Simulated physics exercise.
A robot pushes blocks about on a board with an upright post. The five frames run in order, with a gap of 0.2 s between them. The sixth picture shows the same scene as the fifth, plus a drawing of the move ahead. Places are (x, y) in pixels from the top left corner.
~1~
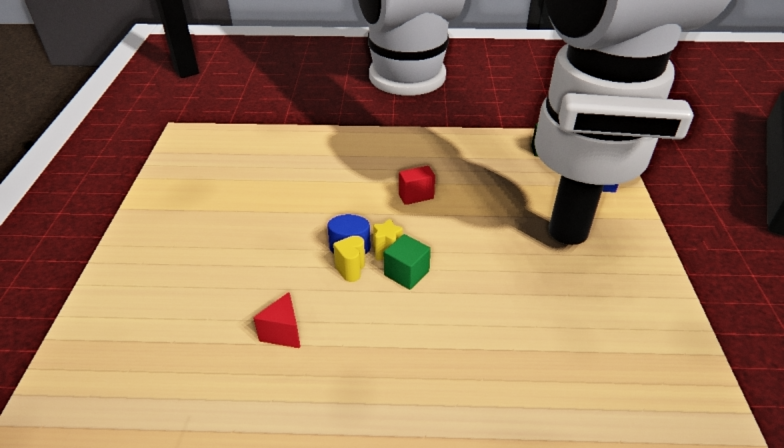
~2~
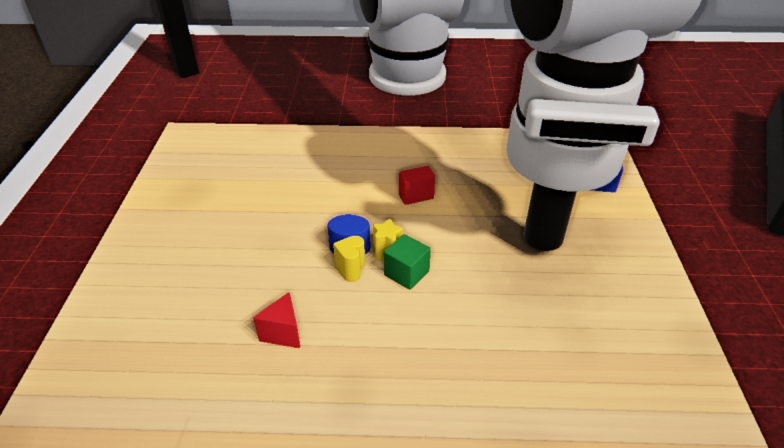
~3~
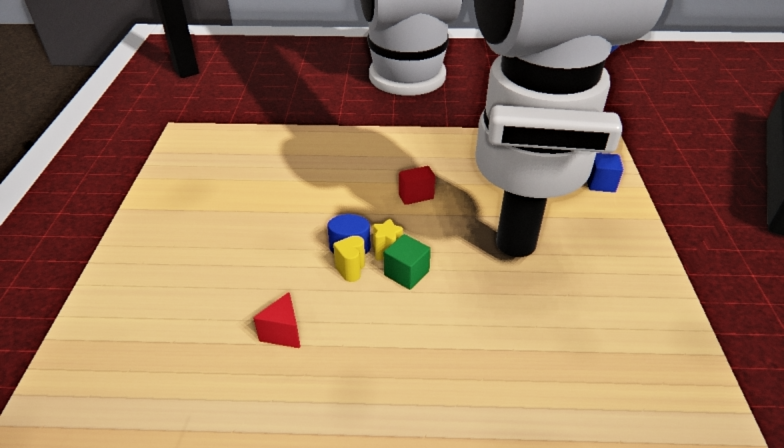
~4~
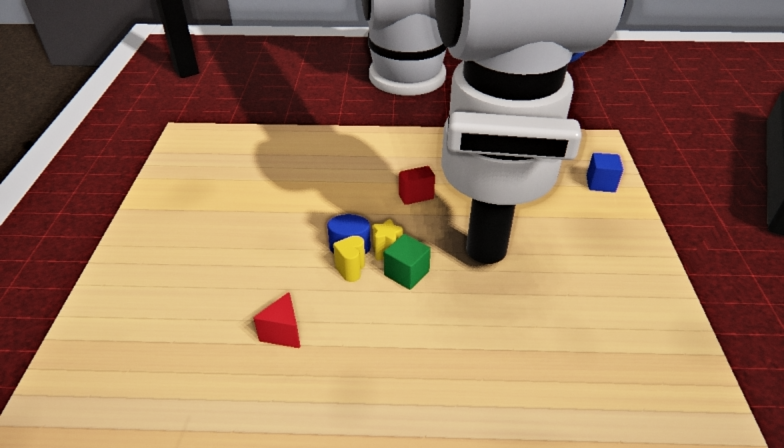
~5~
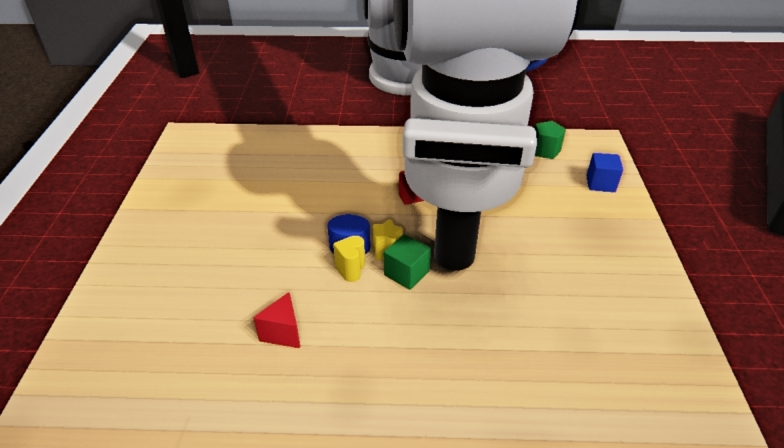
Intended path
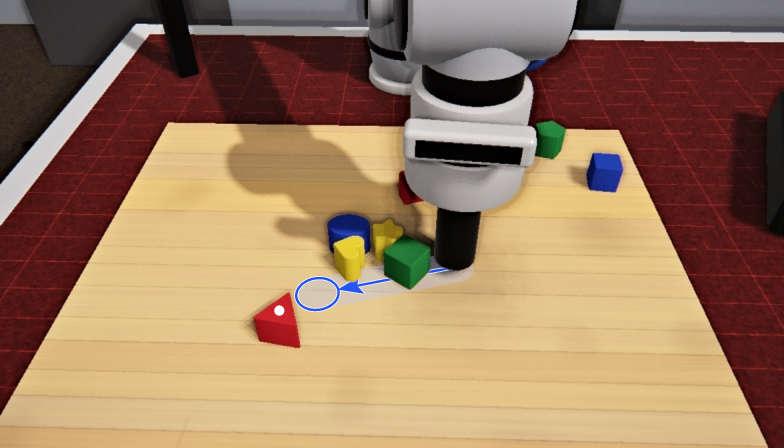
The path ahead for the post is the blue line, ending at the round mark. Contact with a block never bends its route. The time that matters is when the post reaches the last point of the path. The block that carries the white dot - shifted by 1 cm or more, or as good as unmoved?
That block stays in place.
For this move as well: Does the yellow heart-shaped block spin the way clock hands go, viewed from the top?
Yes
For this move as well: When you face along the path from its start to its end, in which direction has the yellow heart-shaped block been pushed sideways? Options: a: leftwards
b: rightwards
My answer is option b.
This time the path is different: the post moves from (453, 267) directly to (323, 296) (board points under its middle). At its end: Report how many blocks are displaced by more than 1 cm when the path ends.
I'd put the number at two.
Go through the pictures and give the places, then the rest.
The first frame shows lower end of the post at (568, 232), tops of blocks, red triangle at (279, 311), blue oval at (348, 224), yellow heart-shaped block at (350, 246), yellow star at (387, 229), green square block at (407, 249).
The second frame shows post at (543, 238), blocks as before.
The third frame shows post at (516, 244), blocks as before.
The fourth frame shows post at (486, 250), blocks as before.
The fifth frame shows post at (454, 257), red triangle at (279, 311), blue oval at (348, 224), yellow heart-shaped block at (350, 246), yellow star at (387, 229), green square block at (407, 249).
The drawn path runs from (453, 267) to (317, 294); the dot is on the red triangle.
On the path given first. One third of the way, post at (408, 265); yellow heart-shaped block at (342, 245), turned 15° clockwise; yellow star at (381, 229), turned 50° clockwise; green square block at (369, 256), turned 35° clockwise.
Two thirds of the way, post at (363, 274); yellow heart-shaped block at (312, 239), turned 65° clockwise; yellow star at (381, 229), turned 50° clockwise; green square block at (322, 260), turned 60° clockwise.
At the end, post at (316, 283); red triangle not moved; blue oval not moved; yellow heart-shaped block at (308, 238), turned 85° clockwise; yellow star at (381, 229), turned 50° clockwise; green square block at (275, 264), turned 75° clockwise.
